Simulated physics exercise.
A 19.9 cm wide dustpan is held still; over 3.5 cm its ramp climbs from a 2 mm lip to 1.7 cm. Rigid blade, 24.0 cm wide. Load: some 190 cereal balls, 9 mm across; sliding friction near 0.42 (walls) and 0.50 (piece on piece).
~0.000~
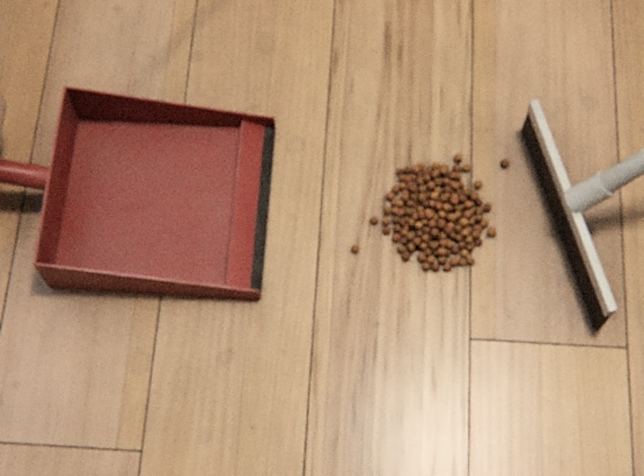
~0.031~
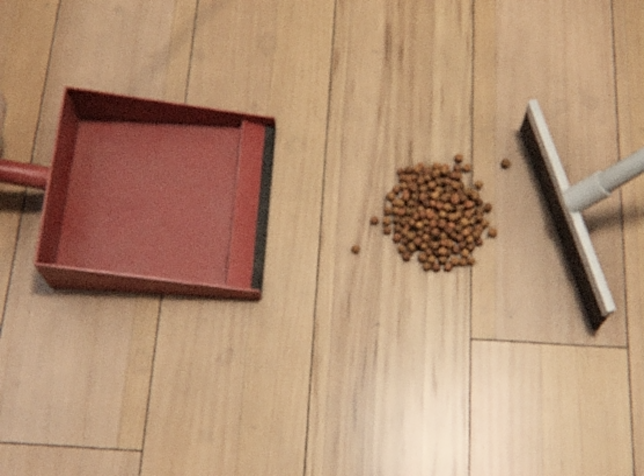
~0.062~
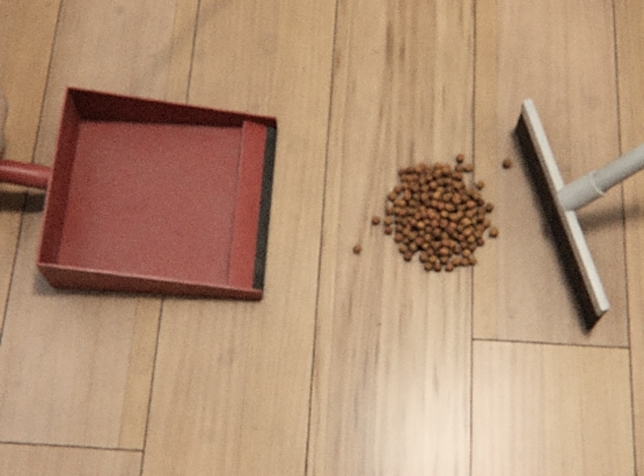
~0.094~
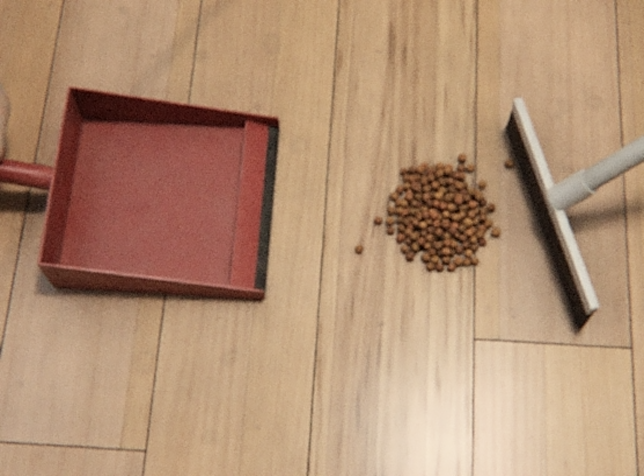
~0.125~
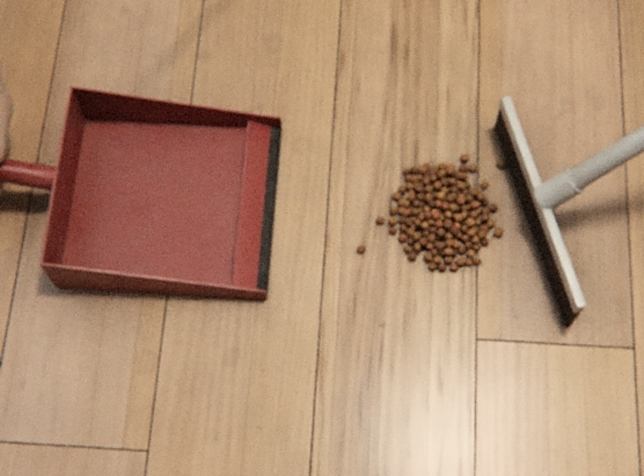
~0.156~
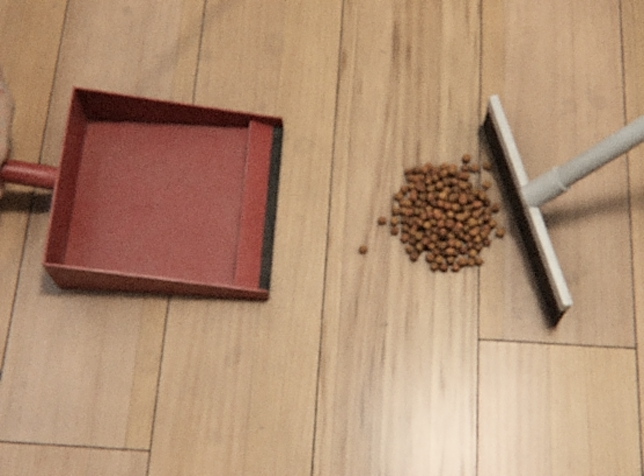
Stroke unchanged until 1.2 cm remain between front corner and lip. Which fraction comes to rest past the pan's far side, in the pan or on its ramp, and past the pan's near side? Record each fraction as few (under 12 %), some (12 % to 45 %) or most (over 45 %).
Recorded: Past the pan's far side few; in the pan or on its ramp few; past the pan's near side few.
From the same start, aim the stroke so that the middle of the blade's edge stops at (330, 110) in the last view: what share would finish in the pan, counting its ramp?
That would come to near 0 percent.
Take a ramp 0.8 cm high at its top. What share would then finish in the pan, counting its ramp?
About 10 %.
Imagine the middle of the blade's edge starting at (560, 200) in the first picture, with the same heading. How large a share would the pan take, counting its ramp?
Around 5 %.
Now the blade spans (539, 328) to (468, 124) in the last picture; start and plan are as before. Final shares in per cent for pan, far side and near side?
Pan 25 % / far 0 % / near 25 %.
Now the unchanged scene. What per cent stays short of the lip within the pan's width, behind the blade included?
That comes to near 85 percent.
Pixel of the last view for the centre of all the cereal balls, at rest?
Close to pixel (295, 217).
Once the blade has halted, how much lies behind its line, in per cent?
Estimate: About 0 %.
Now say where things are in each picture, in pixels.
Blade from (609, 311) to (533, 109), moved 0.0 cm, 0 of the pieces shifted so far; middle of the pieces at (432, 212); pan at (148, 205), in the first picture.
Blade from (607, 310) to (532, 109), moved 0.2 cm, 0 of the pieces shifted so far; middle of the pieces at (433, 212), in the second picture.
Blade from (602, 310) to (526, 108), moved 0.9 cm, 0 of the pieces shifted so far; middle of the pieces at (434, 212), in the third picture.
Blade from (591, 308) to (517, 107), moved 2.2 cm, 0 of the pieces shifted so far; middle of the pieces at (436, 212), in the fourth picture.
Blade from (578, 307) to (505, 106), moved 3.7 cm, 1 of the pieces shifted so far; middle of the pieces at (438, 212), in the fifth picture.
Blade from (565, 305) to (493, 104), moved 5.2 cm, 1 of the pieces shifted so far; middle of the pieces at (440, 212); pan at (156, 205). The blade's pace is about 0.49 m/s, heading 3 degrees away from the viewer's side, in the sixth picture.
After 0.37 s, middle of the blade 15 cm from the lip; 0 % over the lip, far side 0 %, near side 0 %.
After 0.52 s, middle of the blade 8 cm from the lip; 0 % over the lip, far side 0 %, near side 5 %.
Then, at 0.79 s, middle of the blade 5 cm from the lip; 10 % over the lip, far side 0 %, near side 5 %.
At rest (1.1 s), far side 0 %, pan 10 %, near side 5 %, in front of the lip or behind the blade 85 %.
